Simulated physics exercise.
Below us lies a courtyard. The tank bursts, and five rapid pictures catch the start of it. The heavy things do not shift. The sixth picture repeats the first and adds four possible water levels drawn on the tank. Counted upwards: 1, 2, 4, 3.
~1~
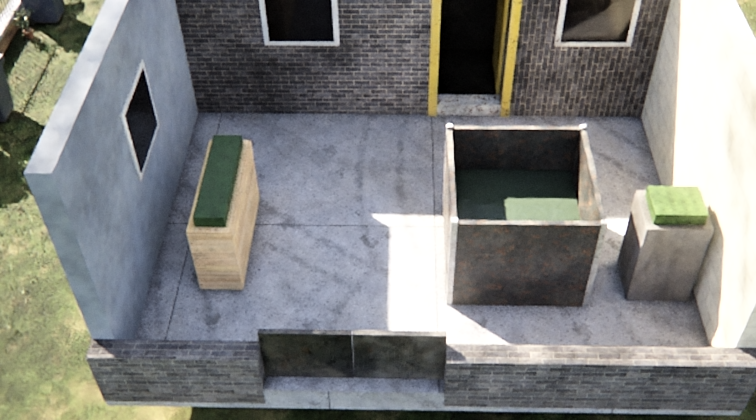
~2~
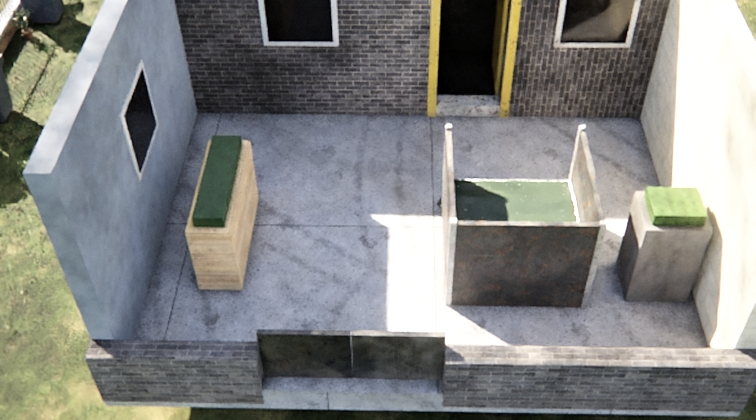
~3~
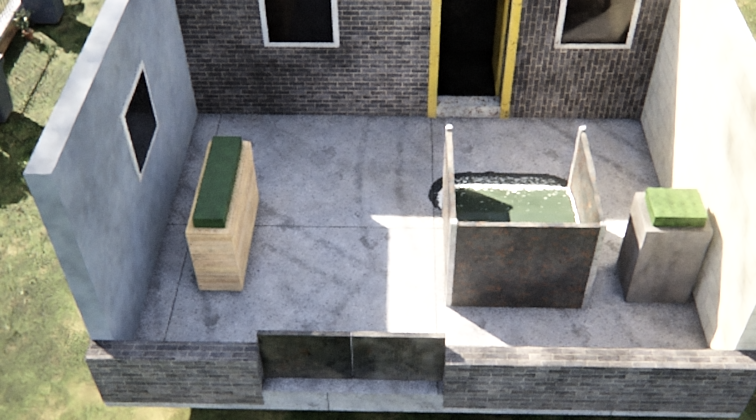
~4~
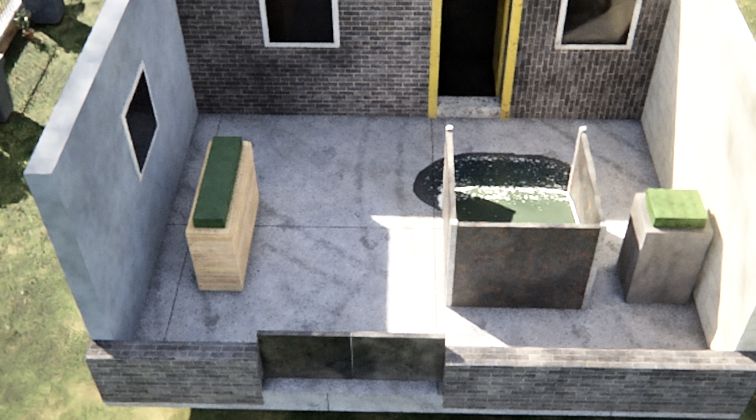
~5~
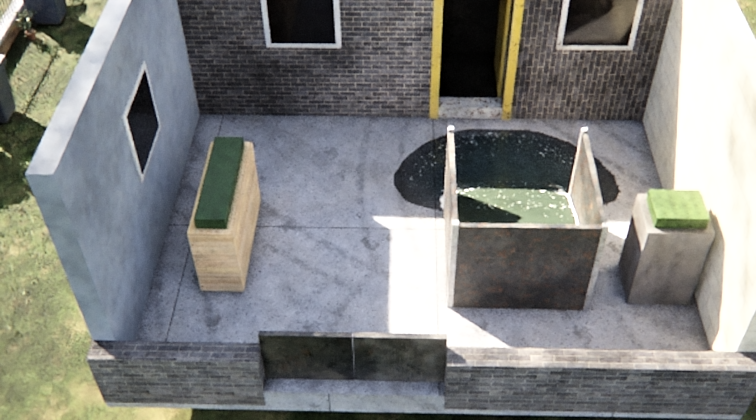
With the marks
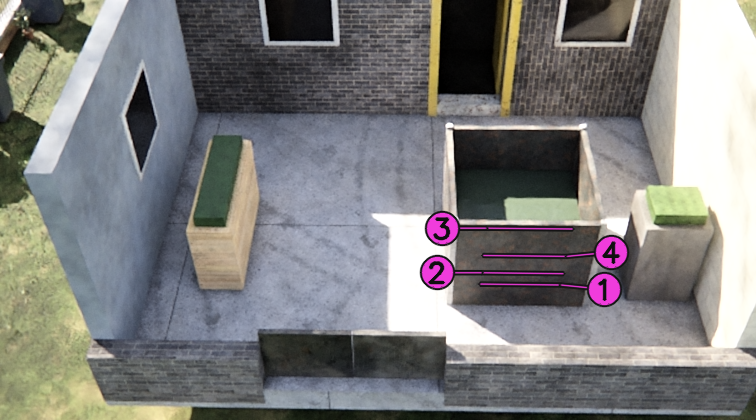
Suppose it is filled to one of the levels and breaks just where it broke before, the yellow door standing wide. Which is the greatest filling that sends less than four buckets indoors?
It is 1.
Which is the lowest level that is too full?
That would be 2.
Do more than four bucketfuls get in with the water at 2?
Yes, it does.
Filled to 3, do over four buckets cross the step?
Yes, it does.
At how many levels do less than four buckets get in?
One of the four.
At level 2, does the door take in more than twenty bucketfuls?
No, it does not.
On the marked copy, 1 at (520, 284); 2 at (522, 273); 3 at (529, 228); 4 at (525, 255); from the bottom up 1, 2, 4, 3.
Choosing 1, a splash gets over, under a bucket.
Choosing 2, about 8 bucketfuls get in.
Choosing 3, dozens of bucketfuls pour in.
Choosing 4, dozens of bucketfuls pour in.
